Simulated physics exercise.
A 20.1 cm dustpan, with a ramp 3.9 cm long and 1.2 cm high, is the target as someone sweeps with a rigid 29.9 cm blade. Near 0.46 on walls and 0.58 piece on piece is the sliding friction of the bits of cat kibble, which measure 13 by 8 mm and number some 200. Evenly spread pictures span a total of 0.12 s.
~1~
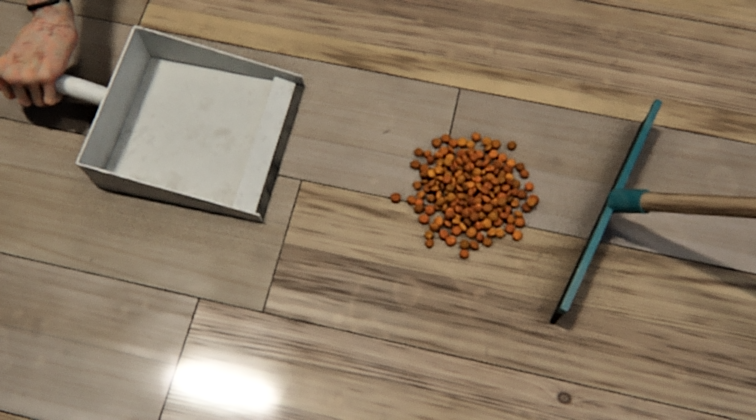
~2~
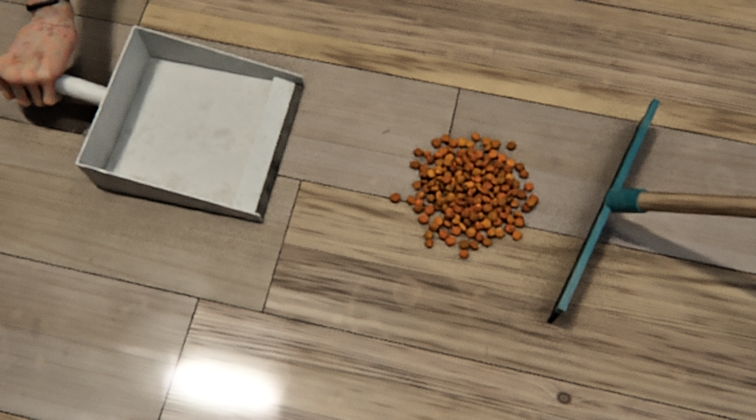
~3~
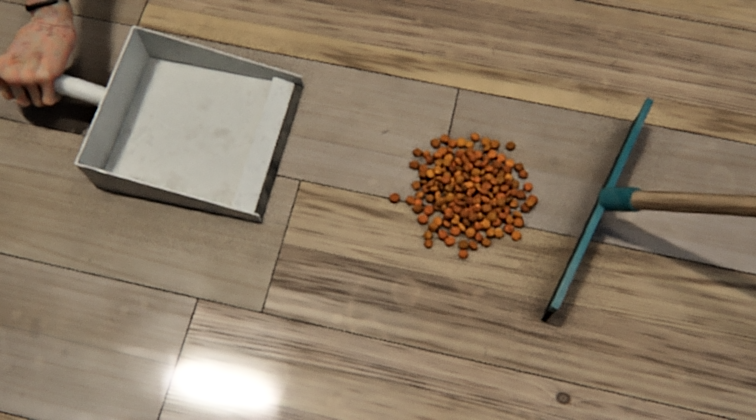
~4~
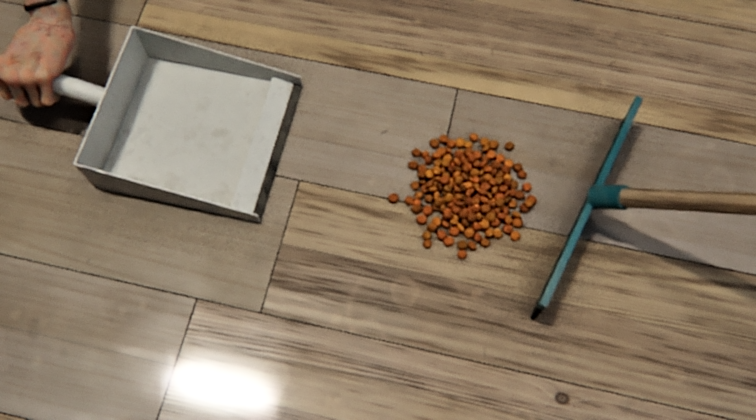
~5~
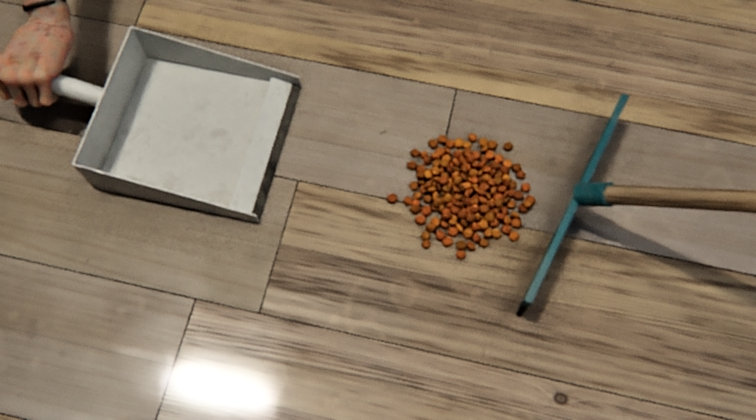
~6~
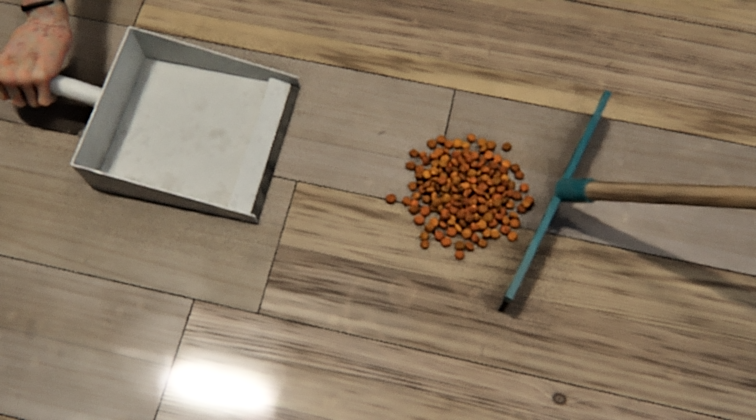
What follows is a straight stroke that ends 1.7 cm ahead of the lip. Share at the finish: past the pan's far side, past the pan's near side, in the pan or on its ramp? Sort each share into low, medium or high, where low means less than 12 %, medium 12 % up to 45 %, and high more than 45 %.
Shares - far side: Medium, near side: Low, pan: Medium.
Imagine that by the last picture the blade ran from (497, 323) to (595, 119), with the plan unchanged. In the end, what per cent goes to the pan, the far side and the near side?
The pan gets 5, the far side 5 and the near side 15.
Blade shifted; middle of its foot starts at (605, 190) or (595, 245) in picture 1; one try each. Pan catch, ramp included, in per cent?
About 25 and 10 per cent.
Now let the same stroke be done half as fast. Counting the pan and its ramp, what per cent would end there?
I'd guess it lands at about 10 per cent.
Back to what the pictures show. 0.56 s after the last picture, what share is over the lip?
I'd say around 20 in a hundred has made it so far.
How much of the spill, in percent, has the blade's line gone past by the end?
Estimate: Near 0 %.
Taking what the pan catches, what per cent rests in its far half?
Roughly 50 in a hundred.
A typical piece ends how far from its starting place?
Median shift: Approx. 24 cm.
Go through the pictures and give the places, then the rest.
The first picture shows blade from (563, 309) to (655, 107), moved 0.0 cm, 0 of the pieces shifted so far; middle of the pieces at (474, 190); pan at (190, 132).
The second picture shows blade from (560, 309) to (653, 107), moved 0.2 cm, 0 of the pieces shifted so far; middle of the pieces at (474, 190).
The third picture shows blade from (554, 308) to (647, 106), moved 0.9 cm, 0 of the pieces shifted so far; middle of the pieces at (473, 190).
The fourth picture shows blade from (542, 305) to (636, 104), moved 2.1 cm, 0 of the pieces shifted so far; middle of the pieces at (472, 190).
The fifth picture shows blade from (527, 302) to (622, 102), moved 3.6 cm, 0 of the pieces shifted so far; middle of the pieces at (471, 191).
The sixth picture shows blade from (509, 298) to (605, 98), moved 5.6 cm, 0 of the pieces shifted so far; middle of the pieces at (470, 191); pan at (185, 133).
Then, 0.18 s after the last picture, middle of the blade 20 cm from the lip; 0 % over the lip, far side 5 %, near side 0 %.
Then, 0.31 s after the last picture, middle of the blade 10 cm from the lip; 0 % over the lip, far side 10 %, near side 0 %.
Then, 0.56 s after the last picture, middle of the blade 6 cm from the lip; 20 % over the lip, far side 15 %, near side 0 %.
In the end, far side 15 %, near side 0 %, pan 20 %, in front of the lip or behind the blade 60 %.
